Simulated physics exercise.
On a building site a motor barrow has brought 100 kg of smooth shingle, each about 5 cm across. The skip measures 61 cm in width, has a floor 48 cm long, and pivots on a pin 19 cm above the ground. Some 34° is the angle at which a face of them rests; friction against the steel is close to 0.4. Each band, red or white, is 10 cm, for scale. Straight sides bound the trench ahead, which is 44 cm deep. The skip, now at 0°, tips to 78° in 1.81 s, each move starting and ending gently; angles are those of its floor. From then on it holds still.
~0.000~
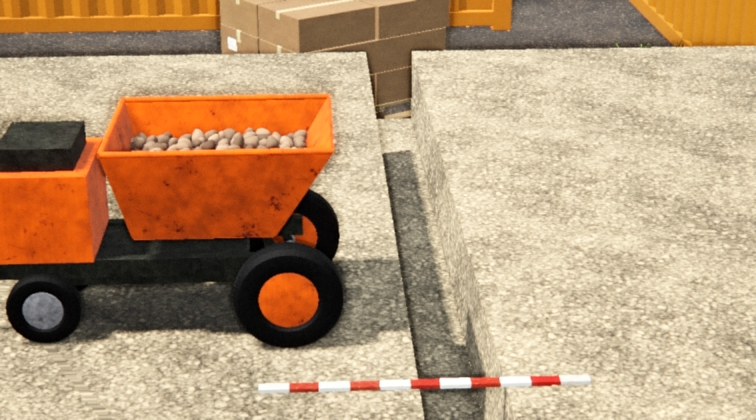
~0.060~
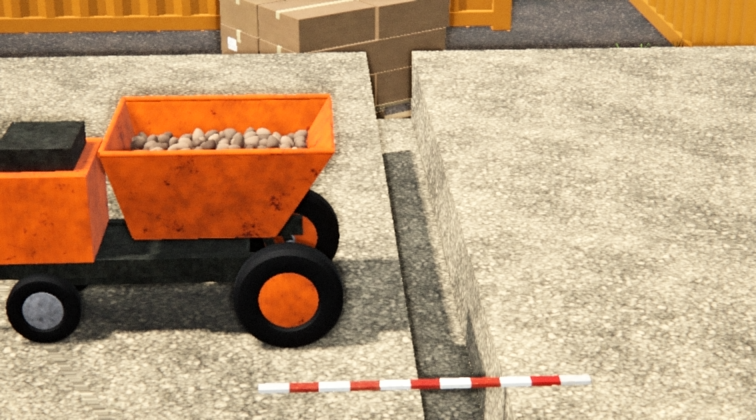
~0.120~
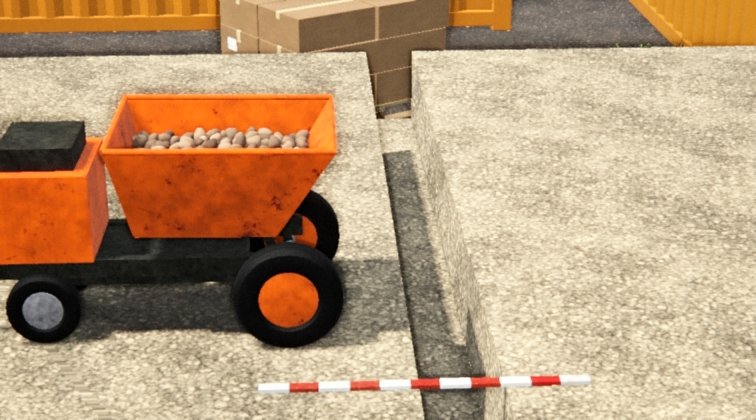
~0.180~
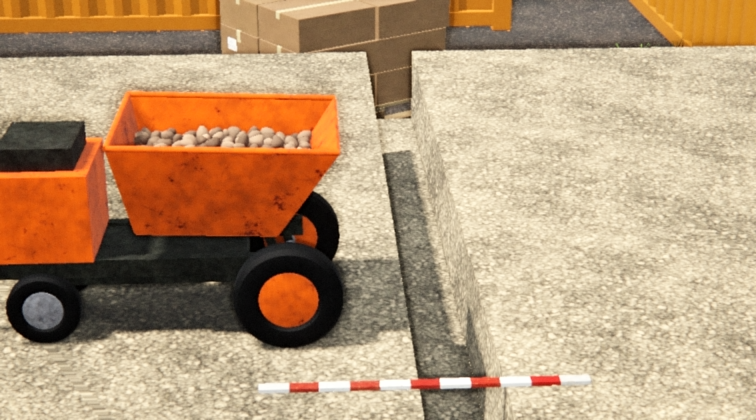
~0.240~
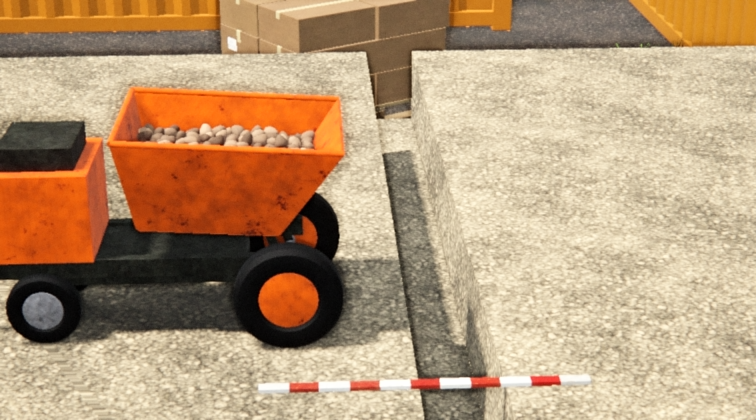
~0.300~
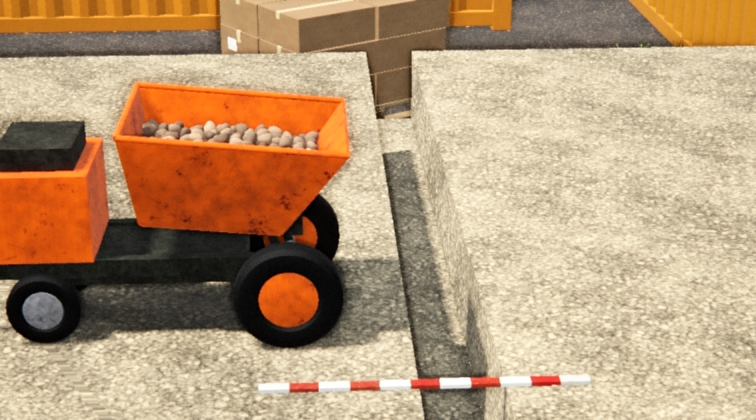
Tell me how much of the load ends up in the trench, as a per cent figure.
Some 56 per cent ends up in the trench.
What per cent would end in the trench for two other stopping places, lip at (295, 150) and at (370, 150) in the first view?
Close to 95 percent in the first case, 25 percent in the second.
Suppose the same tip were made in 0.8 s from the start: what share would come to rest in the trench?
Then some 40 per cent would.
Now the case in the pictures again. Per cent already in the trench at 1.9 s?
About 25 per cent by then.
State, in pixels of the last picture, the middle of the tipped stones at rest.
In the last view, about (475, 380).
After 1.4 s the floor is at 66°; 99 % in the skip, 1 % in the trench; the foremost stones are at (465, 248).
After 1.9 s the floor is at 78°; 39 % in the skip, 26 % in the trench, 35 % past the trench; the foremost stones are at (627, 302).
After 2.3 s the floor is at 78°; 14 % in the skip, 41 % in the trench, 45 % past the trench; the foremost stones are at (690, 286).
After 4.2 s the floor is at 78°; 0 % in the skip, 56 % in the trench, 44 % past the trench; the foremost stones are at (711, 285).
